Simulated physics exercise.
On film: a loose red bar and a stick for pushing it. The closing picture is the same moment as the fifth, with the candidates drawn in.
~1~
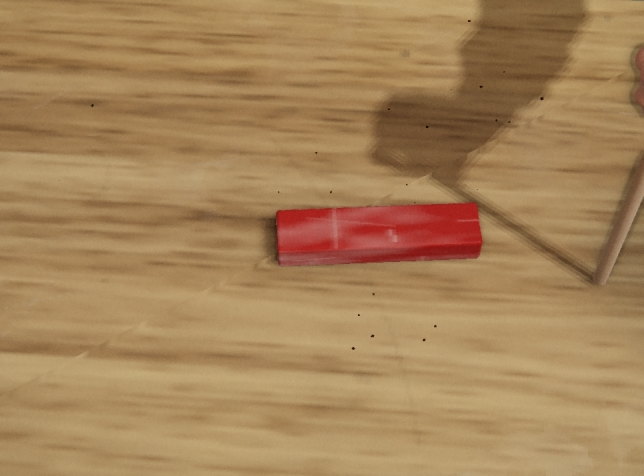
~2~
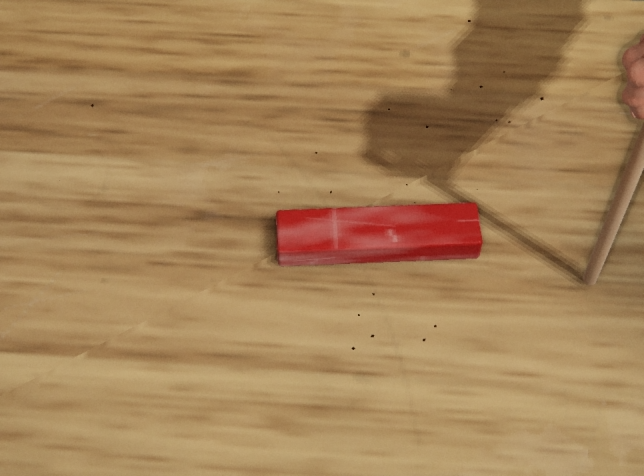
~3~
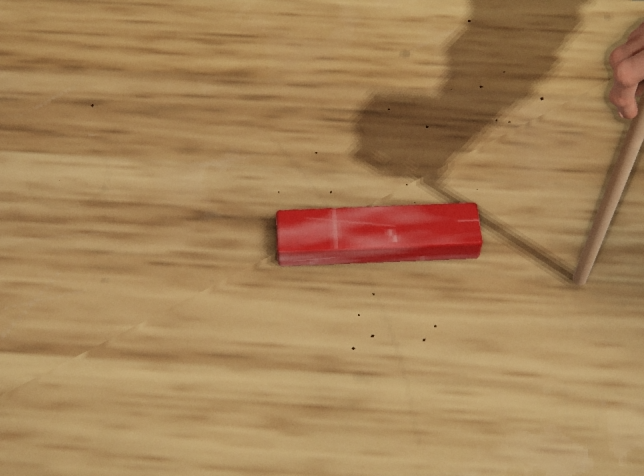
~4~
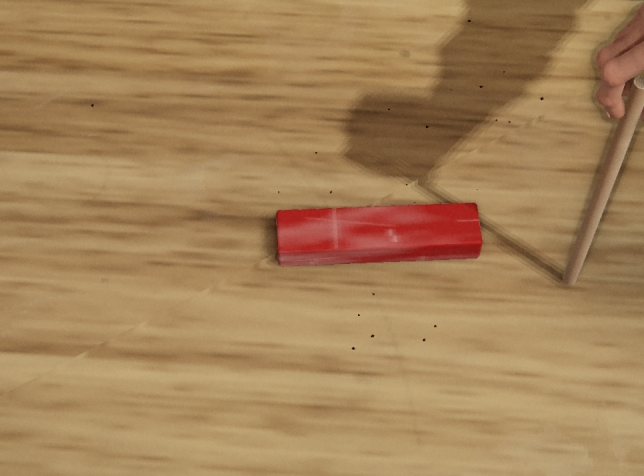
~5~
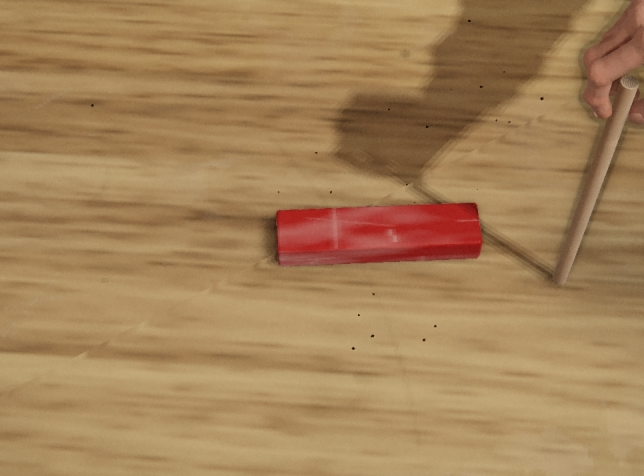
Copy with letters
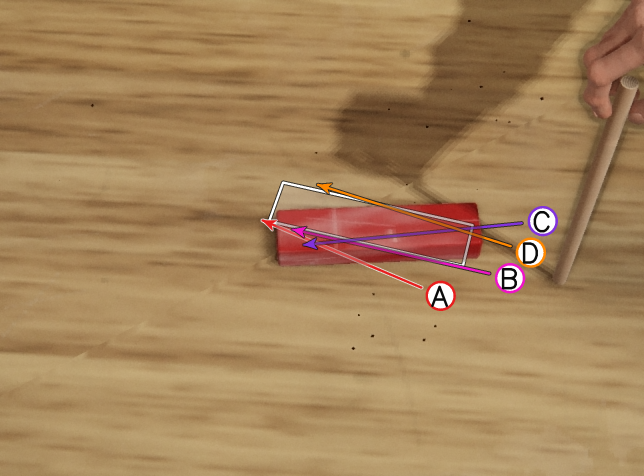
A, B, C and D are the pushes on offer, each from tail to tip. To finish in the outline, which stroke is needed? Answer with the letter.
Only A fits it in.
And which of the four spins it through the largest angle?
D.
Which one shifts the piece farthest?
Stroke C.
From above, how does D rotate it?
It turns anticlockwise.
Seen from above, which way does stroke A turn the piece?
It turns clockwise.
On the marked copy, A from (421, 288) to (263, 220); B from (490, 274) to (293, 229); C from (522, 223) to (304, 245); D from (511, 246) to (318, 185).
Taking A. A third of the way, foot of the stick (361, 264), piece (376, 219).
Two thirds of the way, foot of the stick (304, 239), piece (372, 206).
When it is over, foot of the stick (263, 221), piece (372, 204); it fills the outline.
As for the rest, B leaves the piece out of the outline, at (359, 189); C leaves the piece out of the outline, at (197, 260); D leaves the piece out of the outline, at (269, 250).
